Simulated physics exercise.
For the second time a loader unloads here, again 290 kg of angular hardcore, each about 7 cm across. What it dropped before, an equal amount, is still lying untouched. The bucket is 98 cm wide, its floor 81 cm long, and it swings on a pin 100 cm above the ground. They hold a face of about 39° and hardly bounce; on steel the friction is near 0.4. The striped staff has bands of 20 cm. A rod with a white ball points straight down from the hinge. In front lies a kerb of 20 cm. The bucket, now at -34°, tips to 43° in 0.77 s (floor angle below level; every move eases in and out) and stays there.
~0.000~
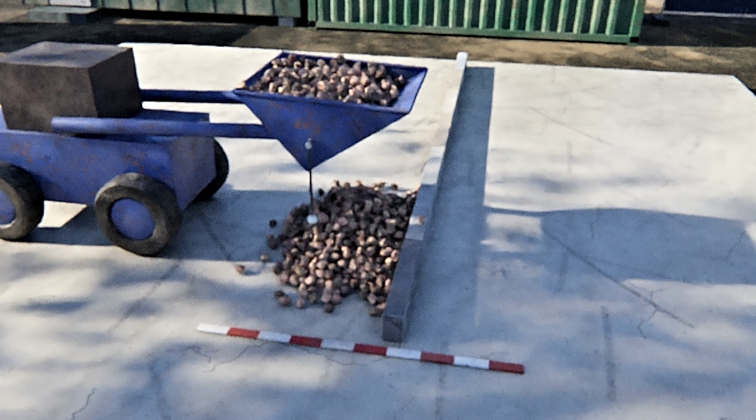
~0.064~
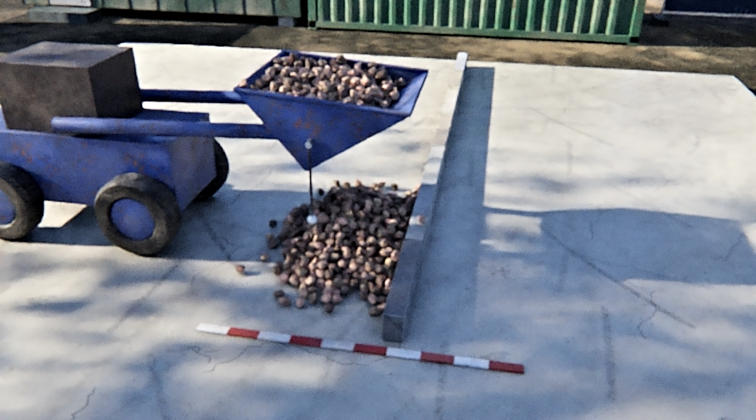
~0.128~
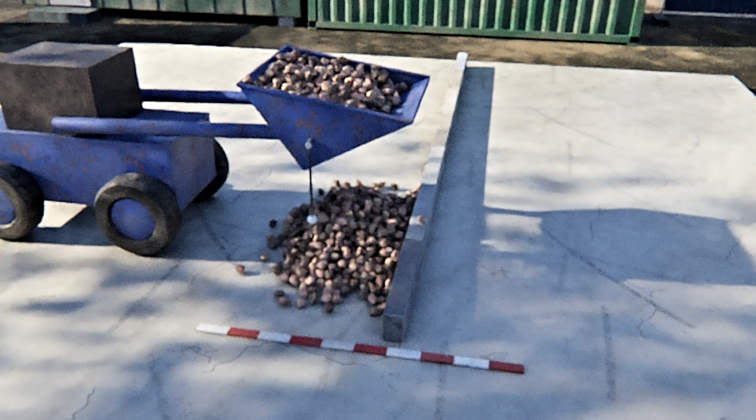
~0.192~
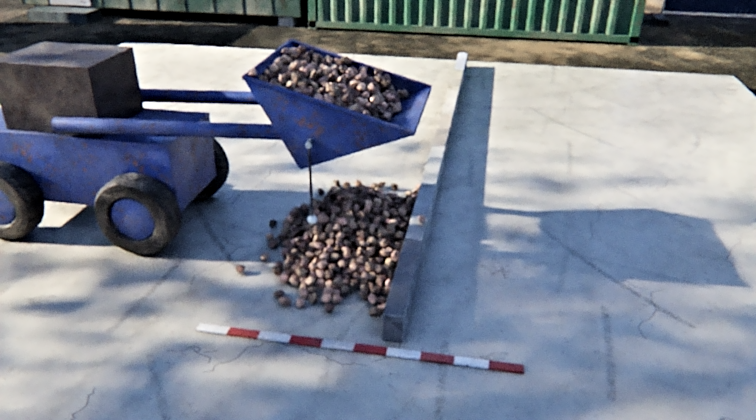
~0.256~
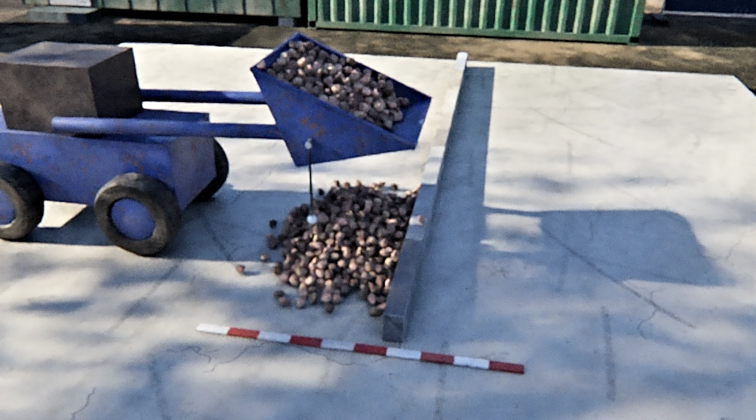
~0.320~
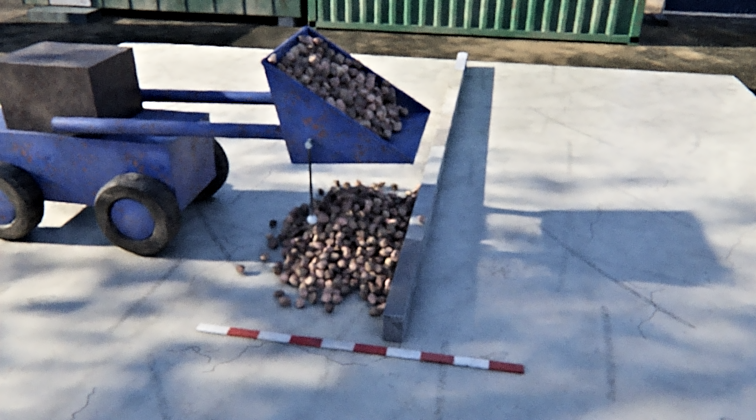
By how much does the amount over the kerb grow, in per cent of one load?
About 56 per cent.
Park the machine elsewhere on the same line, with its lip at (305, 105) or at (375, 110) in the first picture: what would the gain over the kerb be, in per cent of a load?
First some 0, then 20 per cent.
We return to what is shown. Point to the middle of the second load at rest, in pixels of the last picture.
Around (436, 236).
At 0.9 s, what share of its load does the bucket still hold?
It holds some 70 per cent.
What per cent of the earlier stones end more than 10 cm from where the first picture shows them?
About 0 per cent.
After 0.6 s the floor is at 31°; in per cent of one load, 100 in the bucket, 100 on this side of the kerb; the foremost stones are at (408, 230).
After 0.9 s the floor is at 43°; in per cent of one load, 72 in the bucket, 127 on this side of the kerb, 0 over the kerb; the foremost stones are at (421, 224).
After 1.2 s the floor is at 43°; in per cent of one load, 16 in the bucket, 149 on this side of the kerb, 35 over the kerb; the foremost stones are at (513, 235).
After 3.7 s the floor is at 43°; in per cent of one load, 1 in the bucket, 143 on this side of the kerb, 56 over the kerb; the foremost stones are at (610, 248). Net gain over the kerb, 56.
